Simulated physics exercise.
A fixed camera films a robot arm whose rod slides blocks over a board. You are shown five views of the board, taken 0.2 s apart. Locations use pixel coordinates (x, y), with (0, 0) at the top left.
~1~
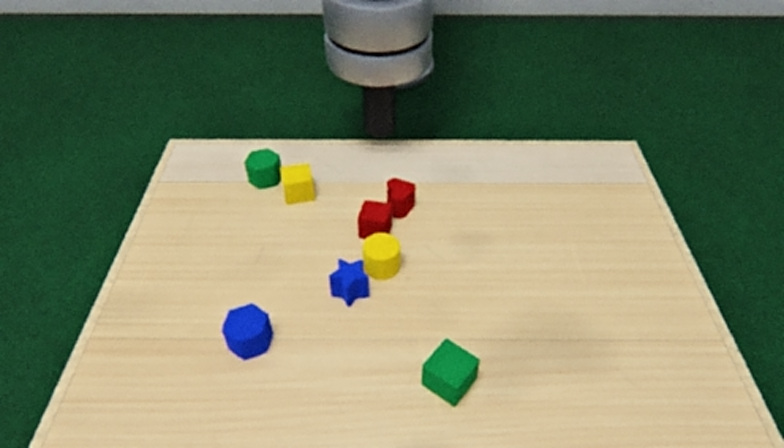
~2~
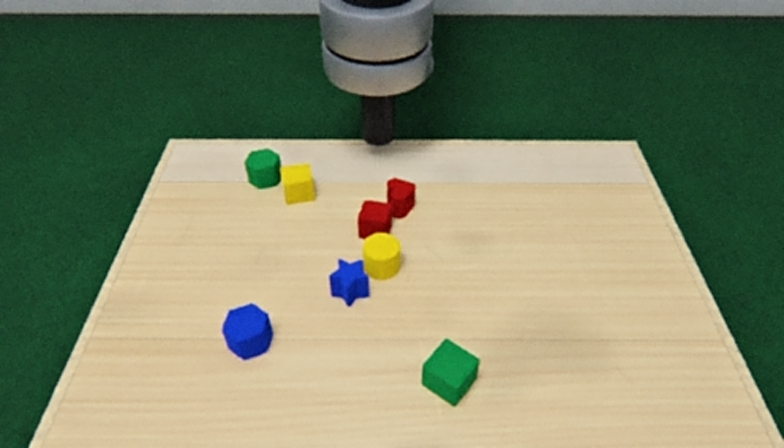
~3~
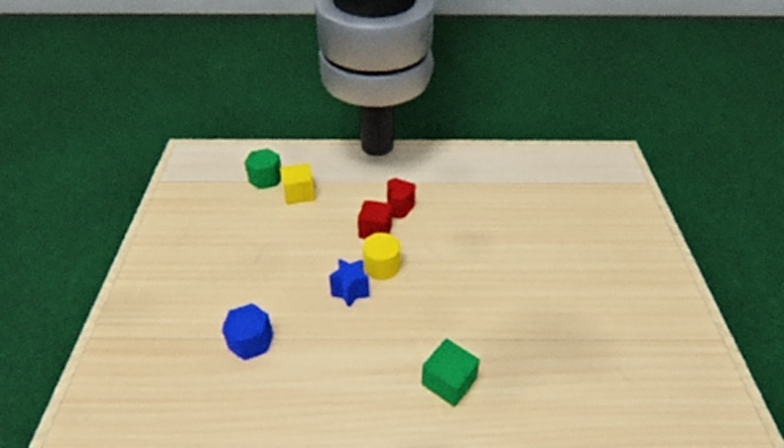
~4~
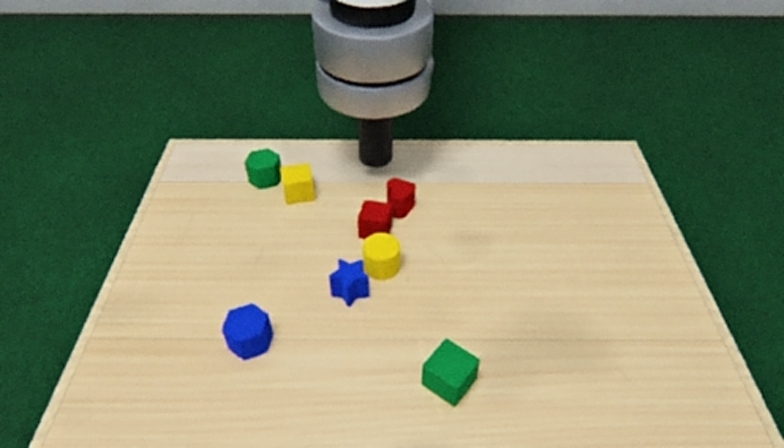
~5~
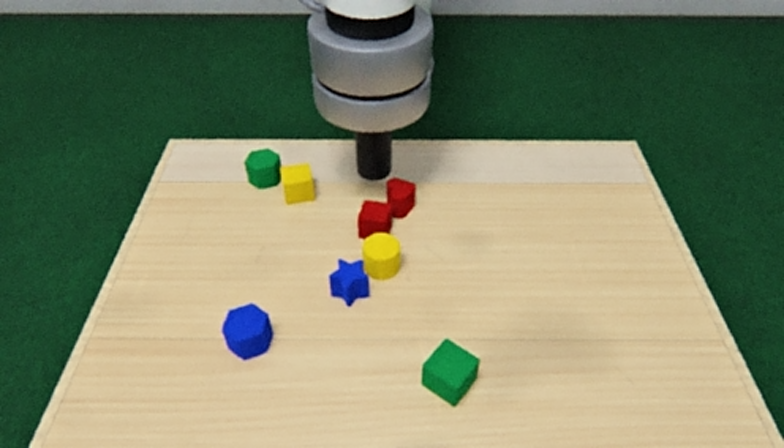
A gray robot arm with a dark rod slowly moved down from the top edge of the wooden board toward the red blocks, while the red, yellow, blue and green blocks all stayed still.
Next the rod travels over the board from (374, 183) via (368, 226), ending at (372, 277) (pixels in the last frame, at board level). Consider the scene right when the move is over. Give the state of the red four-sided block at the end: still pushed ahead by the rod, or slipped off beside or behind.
Once the path is finished, the red four-sided block still sits ahead of the rod.
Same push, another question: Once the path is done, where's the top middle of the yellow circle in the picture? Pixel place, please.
I'd place it at (409, 307), taking the centre of its top.
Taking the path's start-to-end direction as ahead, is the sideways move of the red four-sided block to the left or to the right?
The red four-sided block goes left.
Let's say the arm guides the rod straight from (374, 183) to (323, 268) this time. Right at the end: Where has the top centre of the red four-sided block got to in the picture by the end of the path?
Somewhere near (371, 225).
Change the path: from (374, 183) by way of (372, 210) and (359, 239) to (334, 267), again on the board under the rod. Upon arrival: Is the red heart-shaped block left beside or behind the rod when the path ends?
Yes, it checks out.
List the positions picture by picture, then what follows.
In the first frame, lower end of the rod at (380, 128), tops of blocks, blue star block at (349, 271), red four-sided block at (375, 210), yellow circle at (381, 246), red heart-shaped block at (400, 187).
In the second frame, rod at (379, 137), blocks as before.
In the third frame, rod at (377, 147), blocks as before.
In the fourth frame, rod at (376, 158), blocks as before.
In the fifth frame, rod at (374, 170), blue star block at (349, 271), red four-sided block at (375, 210), yellow circle at (381, 246), red heart-shaped block at (400, 187).
The first path, step by step. One third of the way, rod at (367, 198); red four-sided block at (376, 214).
Two thirds of the way, rod at (369, 230); red four-sided block at (384, 245), turned 40° anticlockwise; yellow circle at (392, 272).
At the end, rod at (372, 263); blue star block at (344, 279), turned 25° clockwise; red four-sided block at (390, 281), turned 45° anticlockwise; yellow circle at (409, 307); red heart-shaped block not moved.
